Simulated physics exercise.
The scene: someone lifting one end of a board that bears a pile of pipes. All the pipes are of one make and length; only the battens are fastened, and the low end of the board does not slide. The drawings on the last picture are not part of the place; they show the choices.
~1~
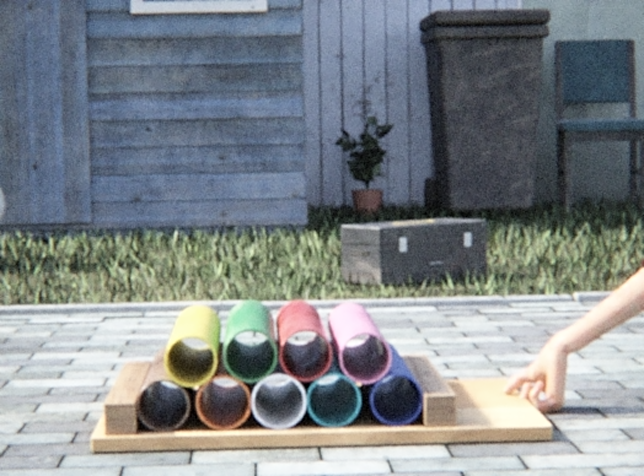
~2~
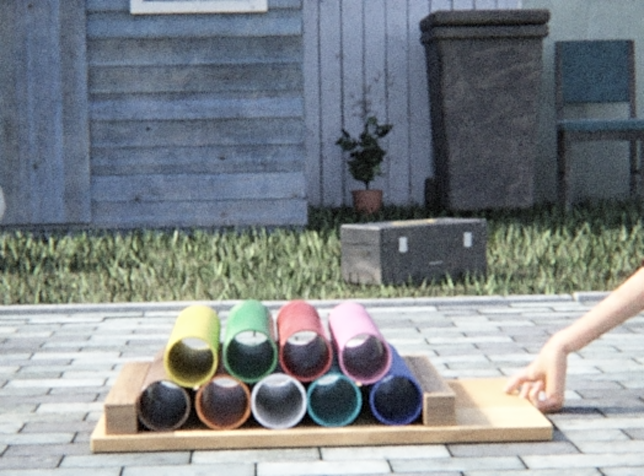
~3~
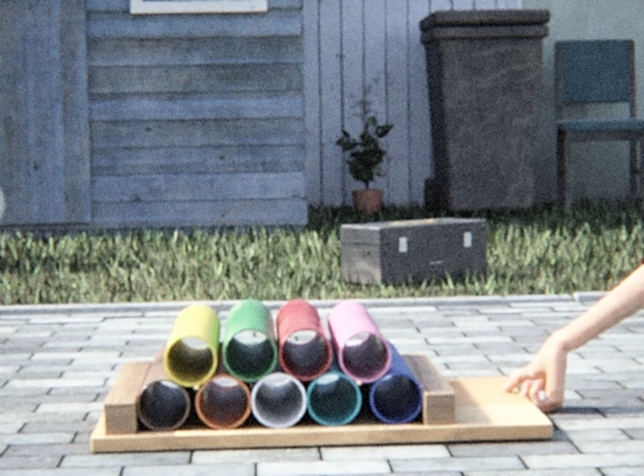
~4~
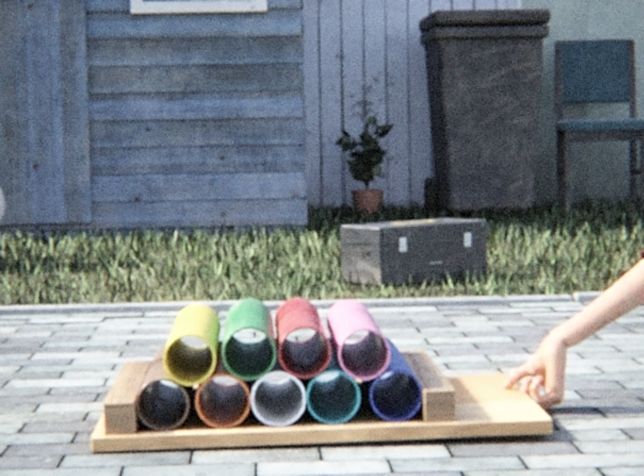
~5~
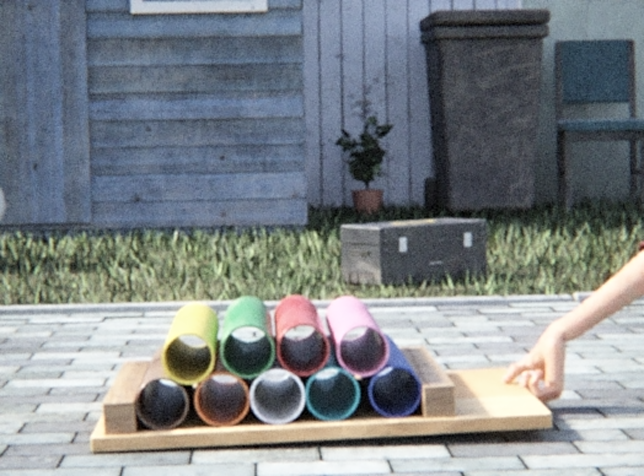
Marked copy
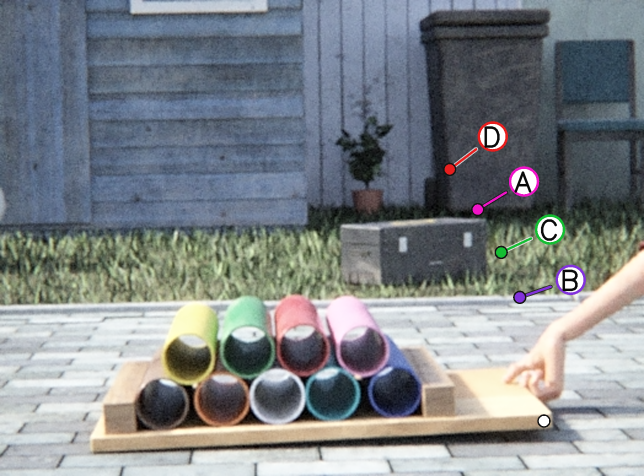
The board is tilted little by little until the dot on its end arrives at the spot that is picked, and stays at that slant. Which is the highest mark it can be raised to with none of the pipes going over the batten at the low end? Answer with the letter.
Lift it to C and no more.
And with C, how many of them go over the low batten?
The count is none.
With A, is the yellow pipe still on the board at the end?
The yellow pipe: No.
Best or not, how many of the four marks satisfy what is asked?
The number is two.
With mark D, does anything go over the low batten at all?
Yes.
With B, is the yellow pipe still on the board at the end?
Yes, with B.
On the marked copy, A at (478, 210); B at (520, 297); C at (501, 252); D at (450, 169); the white dot at (544, 421).
Taking C. A third of the way, board at 17°.
Two thirds of the way, board at 24°.
When it is over, board at 24°, none over the low batten.
As for the rest, A four over the low batten (green, yellow, pink, red); B none over the low batten; D four over the low batten (green, yellow, pink, red).
